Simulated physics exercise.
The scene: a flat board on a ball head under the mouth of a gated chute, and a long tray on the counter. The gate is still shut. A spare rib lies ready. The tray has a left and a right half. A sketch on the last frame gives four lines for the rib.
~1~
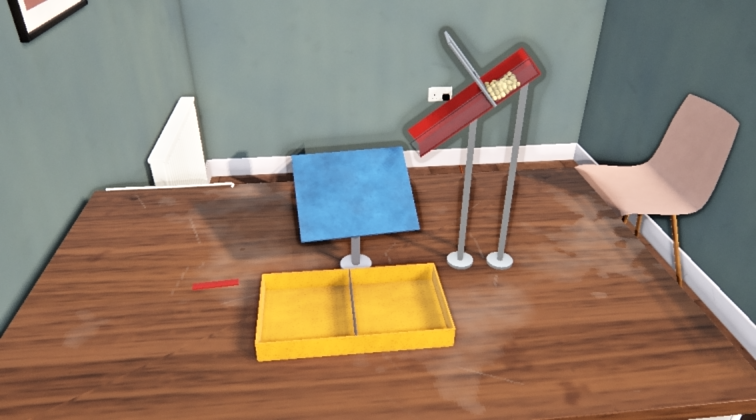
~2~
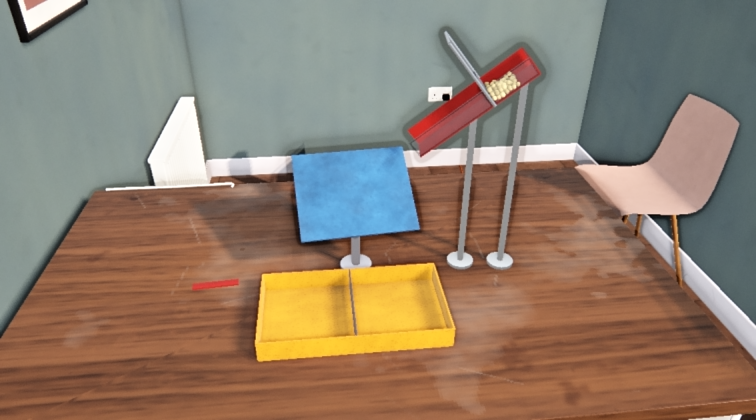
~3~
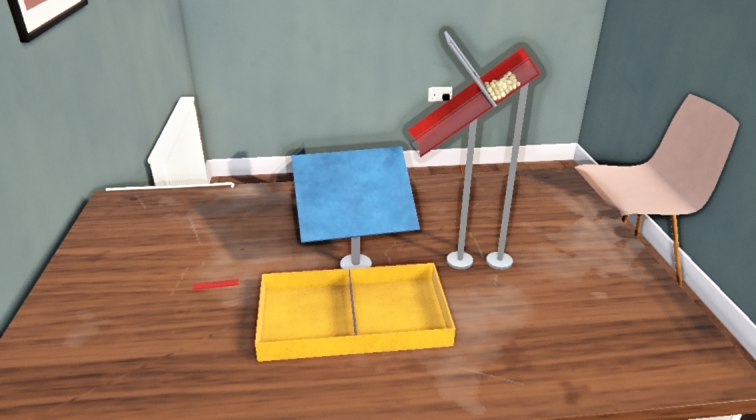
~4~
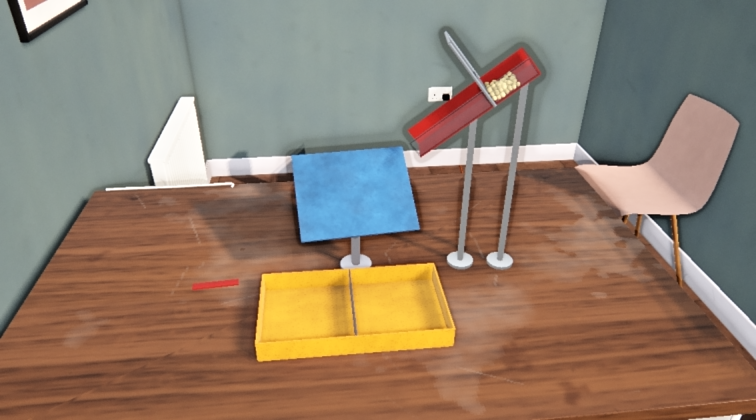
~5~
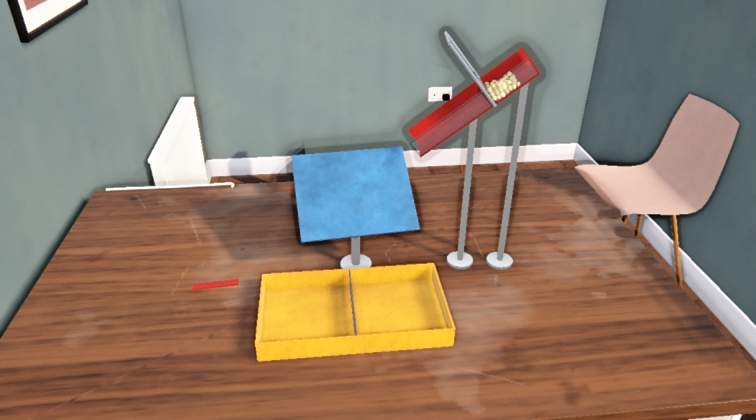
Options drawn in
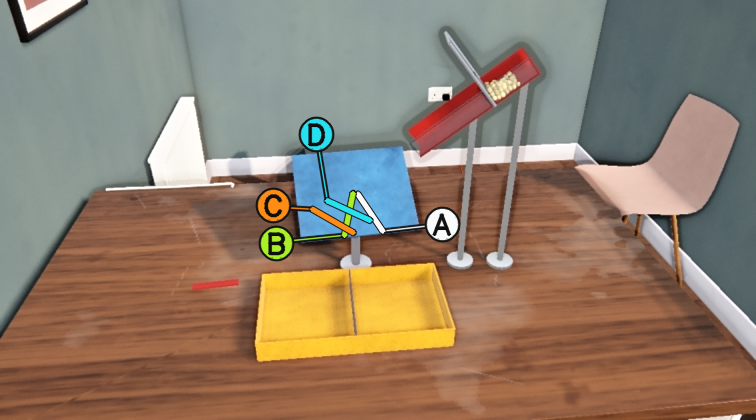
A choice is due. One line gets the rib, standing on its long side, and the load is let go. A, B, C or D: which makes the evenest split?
B is best.
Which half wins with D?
Right.
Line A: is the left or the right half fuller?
More lands on the right.
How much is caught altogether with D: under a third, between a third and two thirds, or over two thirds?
It is over two thirds.
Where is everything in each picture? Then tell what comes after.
Load behind the gate at (498, 89), soya beans; lip of the chute at (420, 150), sloping fairly steeply, in the first picture.
Middle of the board at (354, 192), tilted fairly steeply; middle of its low edge at (362, 235); of its high edge at (348, 151), in the second picture.
Front corners of the tray at (256, 344) and (454, 329); front end of its middle wall at (357, 336); gate still shut at (478, 80), in the third picture.
Middle of the load at (498, 89); lip at (420, 150), in the fourth picture.
Middle of the load at (498, 89); lip at (420, 150), in the fifth picture.
On the marked copy, line A from (357, 194) to (382, 231); line B from (353, 193) to (344, 235); line C from (312, 209) to (353, 232); line D from (327, 200) to (369, 220).
With A, of what is caught, about a quarter in the left half, most in the right.
With B, of what is caught, about half in the left half, about half in the right.
With C, of what is caught, a small part in the left half, nearly all in the right.
With D, of what is caught, about a quarter in the left half, most in the right.
